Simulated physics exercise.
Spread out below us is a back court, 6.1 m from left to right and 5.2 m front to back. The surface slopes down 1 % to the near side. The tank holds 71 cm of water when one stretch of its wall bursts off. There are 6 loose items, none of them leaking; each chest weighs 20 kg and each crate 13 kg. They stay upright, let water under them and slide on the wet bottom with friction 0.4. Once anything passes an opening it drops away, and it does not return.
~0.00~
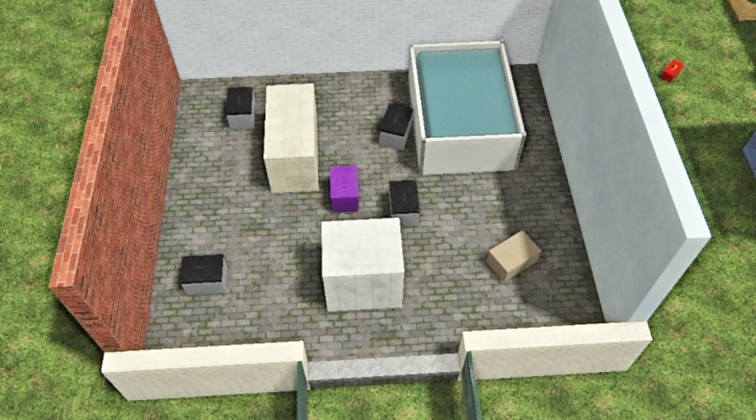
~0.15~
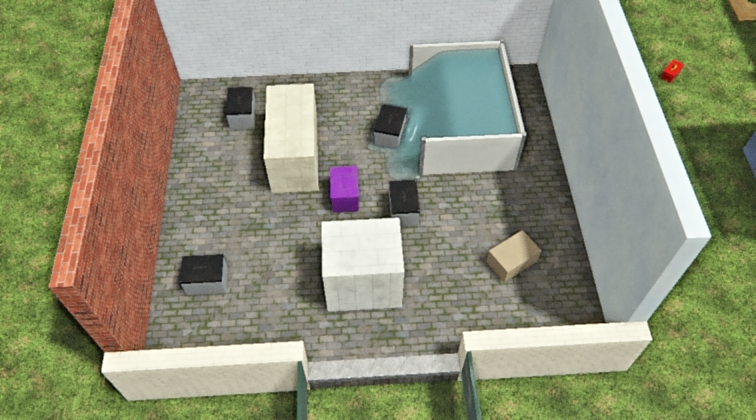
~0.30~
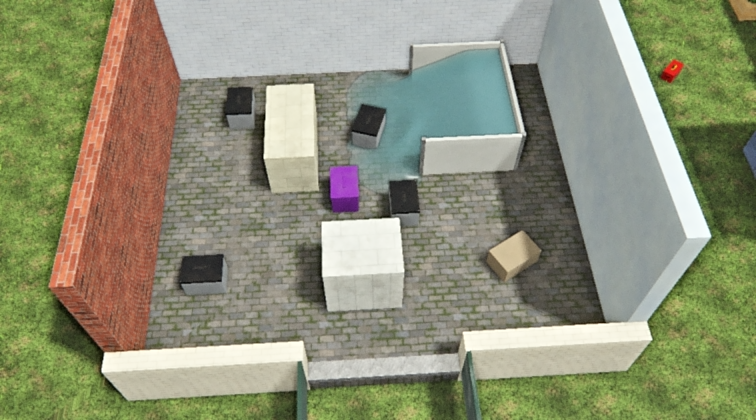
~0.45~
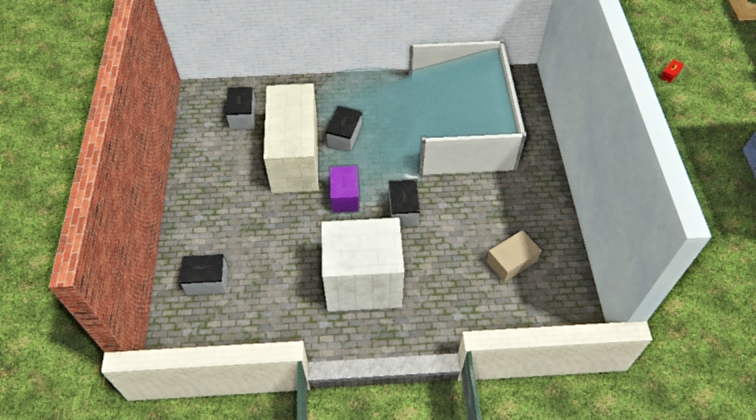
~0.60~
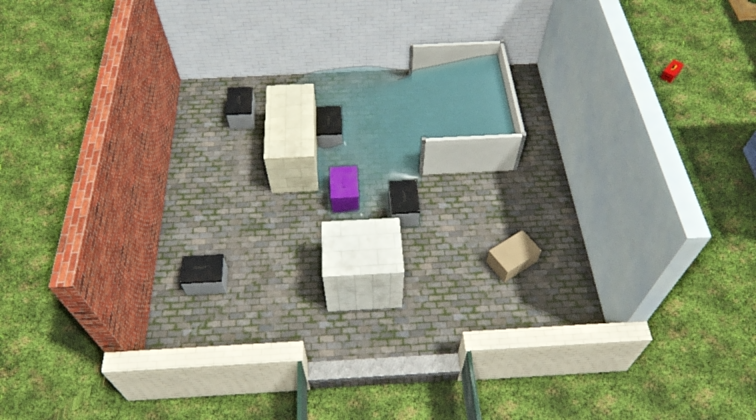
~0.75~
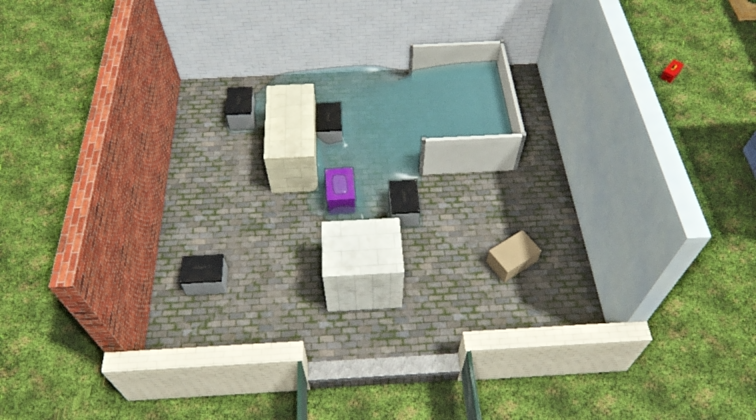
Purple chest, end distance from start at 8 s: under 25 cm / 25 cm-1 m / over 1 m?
Over 1 m.
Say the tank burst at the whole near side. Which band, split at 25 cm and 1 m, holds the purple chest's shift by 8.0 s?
Note: Purple chest unmoved.
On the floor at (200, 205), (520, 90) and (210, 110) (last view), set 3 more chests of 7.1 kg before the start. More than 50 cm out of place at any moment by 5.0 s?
So that's beyond the threshold, within the threshold and beyond the threshold, in that sequence.
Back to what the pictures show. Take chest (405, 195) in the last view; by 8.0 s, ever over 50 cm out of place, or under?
Below the mark.
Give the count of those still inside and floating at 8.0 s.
Total: 3.
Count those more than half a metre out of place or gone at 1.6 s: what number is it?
I count 3.
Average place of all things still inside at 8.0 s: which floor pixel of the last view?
It works out to somewhere near (328, 245) on the floor.
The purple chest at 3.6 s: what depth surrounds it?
Around 23 cm.
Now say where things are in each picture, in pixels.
The purple chest at (344, 182), on the bottom; water covers 2.6 m2; 0 of 6 have shifted, in the first picture.
The purple chest at (344, 182), on the bottom; 3.5 m2 under water; 1 of 6 have shifted, in the second picture.
The purple chest at (344, 182) rests on the ground; water covers 4.9 m2; 1 of 6 have shifted, in the third picture.
The purple chest at (344, 182), on the bottom; 6.3 m2 under water; 1 of 6 have shifted, in the fourth picture.
The purple chest at (344, 182) rests on the ground; 7.3 m2 under water; 1 of 6 have shifted, in the fifth picture.
The purple chest at (340, 184) rests on the ground, 7 cm from its start; 8.2 m2 under water; 2 of 6 have shifted, in the sixth picture.
After 1.6 s the purple chest is near (276, 250), 1.5 m from its start, aground; 0 of 6 are out; 1 afloat.
After 3.6 s the purple chest is near (162, 332), 3.2 m from its start, afloat; 0 of 6 are out; 3 afloat.
After 5.6 s the purple chest is near (185, 319), 2.9 m from its start, afloat; 0 of 6 are out; 2 afloat.
After 8.0 s the purple chest is near (211, 334), 2.9 m from its start, afloat; 0 of 6 are out; 3 afloat.
